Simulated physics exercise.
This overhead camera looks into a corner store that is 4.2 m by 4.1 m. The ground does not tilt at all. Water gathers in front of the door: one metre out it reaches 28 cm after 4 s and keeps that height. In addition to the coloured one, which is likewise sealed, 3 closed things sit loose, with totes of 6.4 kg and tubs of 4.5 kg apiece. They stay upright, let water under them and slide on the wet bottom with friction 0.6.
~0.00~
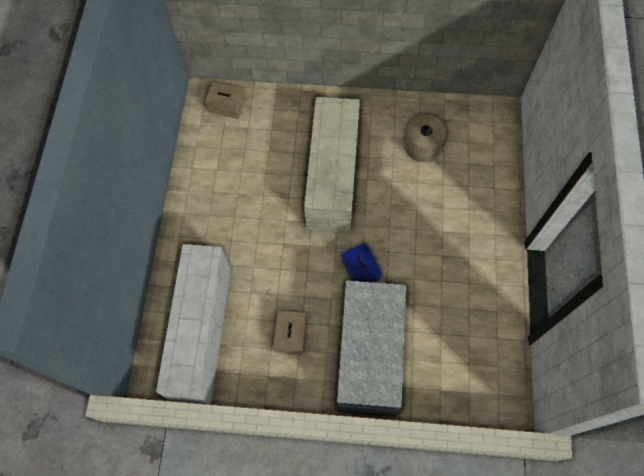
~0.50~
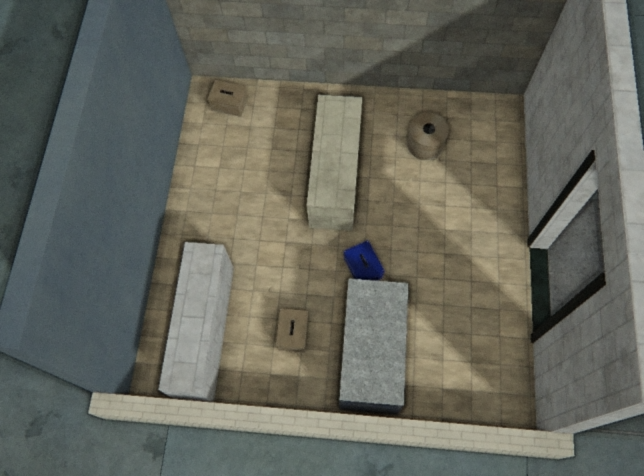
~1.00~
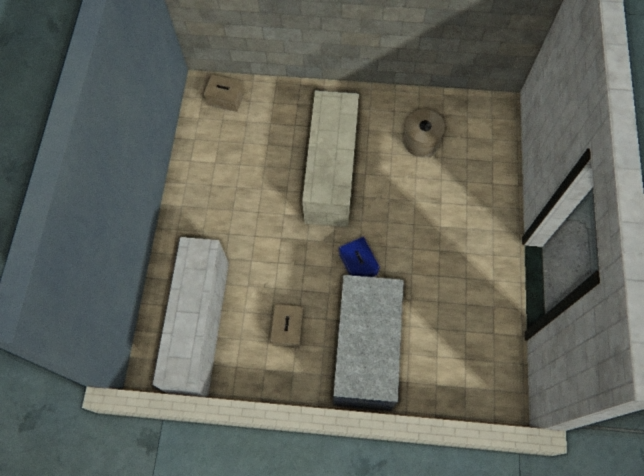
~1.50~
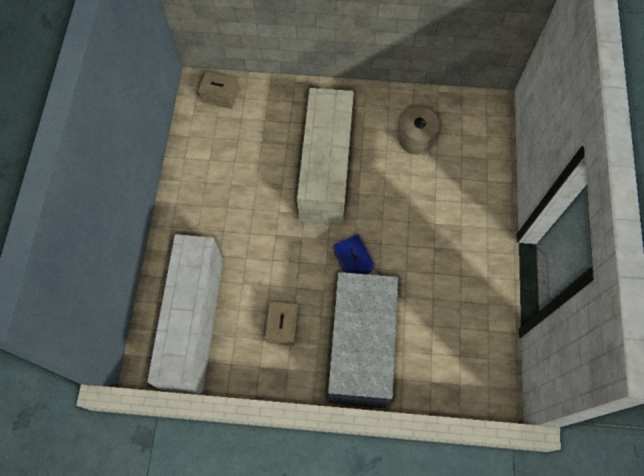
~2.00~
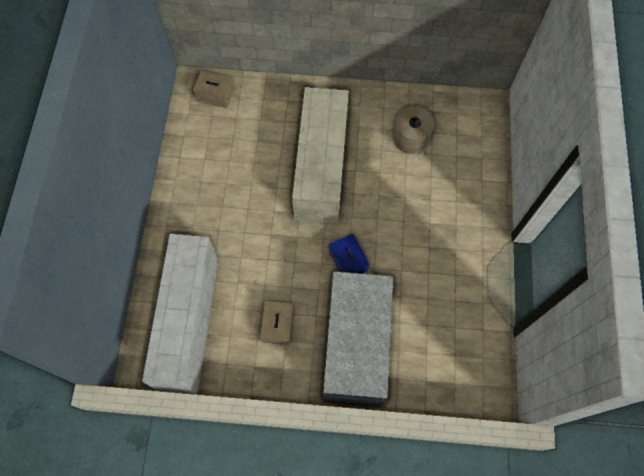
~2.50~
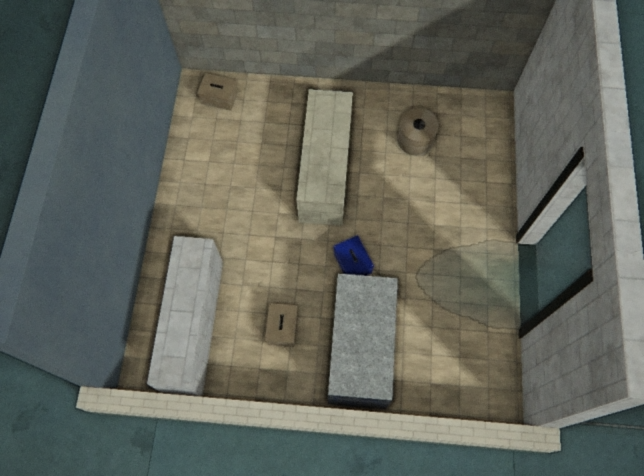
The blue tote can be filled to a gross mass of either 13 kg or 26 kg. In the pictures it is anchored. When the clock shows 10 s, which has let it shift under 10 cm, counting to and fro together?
Neither filling is enough.
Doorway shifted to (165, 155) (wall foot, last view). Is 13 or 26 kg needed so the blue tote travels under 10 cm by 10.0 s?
The big mass is needed.
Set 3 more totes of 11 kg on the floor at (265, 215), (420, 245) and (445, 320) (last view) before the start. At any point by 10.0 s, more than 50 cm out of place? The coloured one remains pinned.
In that order: Within it, beyond it, beyond it.
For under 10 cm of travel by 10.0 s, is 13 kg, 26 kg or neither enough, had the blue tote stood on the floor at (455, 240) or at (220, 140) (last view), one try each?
In that order: No load works; both loads work.
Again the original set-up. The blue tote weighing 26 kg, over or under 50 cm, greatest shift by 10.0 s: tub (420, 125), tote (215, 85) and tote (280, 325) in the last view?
First above the mark, second below the mark, third below the mark.
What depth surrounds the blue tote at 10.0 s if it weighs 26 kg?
Close to 10 cm deep.
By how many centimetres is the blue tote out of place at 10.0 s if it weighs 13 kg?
About 140 cm.
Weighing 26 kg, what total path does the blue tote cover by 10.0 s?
60 cm.
After 3.5 s the blue tote would be 0 cm from its start with 13 kg and 0 cm from its start with 26 kg; 5 cm of water round it then.
After 4.5 s the blue tote would be 29 cm from its start with 13 kg and 0 cm from its start with 26 kg; 9 cm of water round it then.
After 7.0 s the blue tote would be 130 cm from its start with 13 kg and 5 cm from its start with 26 kg; 11 cm of water round it then.
After 10.0 s the blue tote would be 131 cm from its start with 13 kg and 60 cm from its start with 26 kg; 10 cm of water round it then.
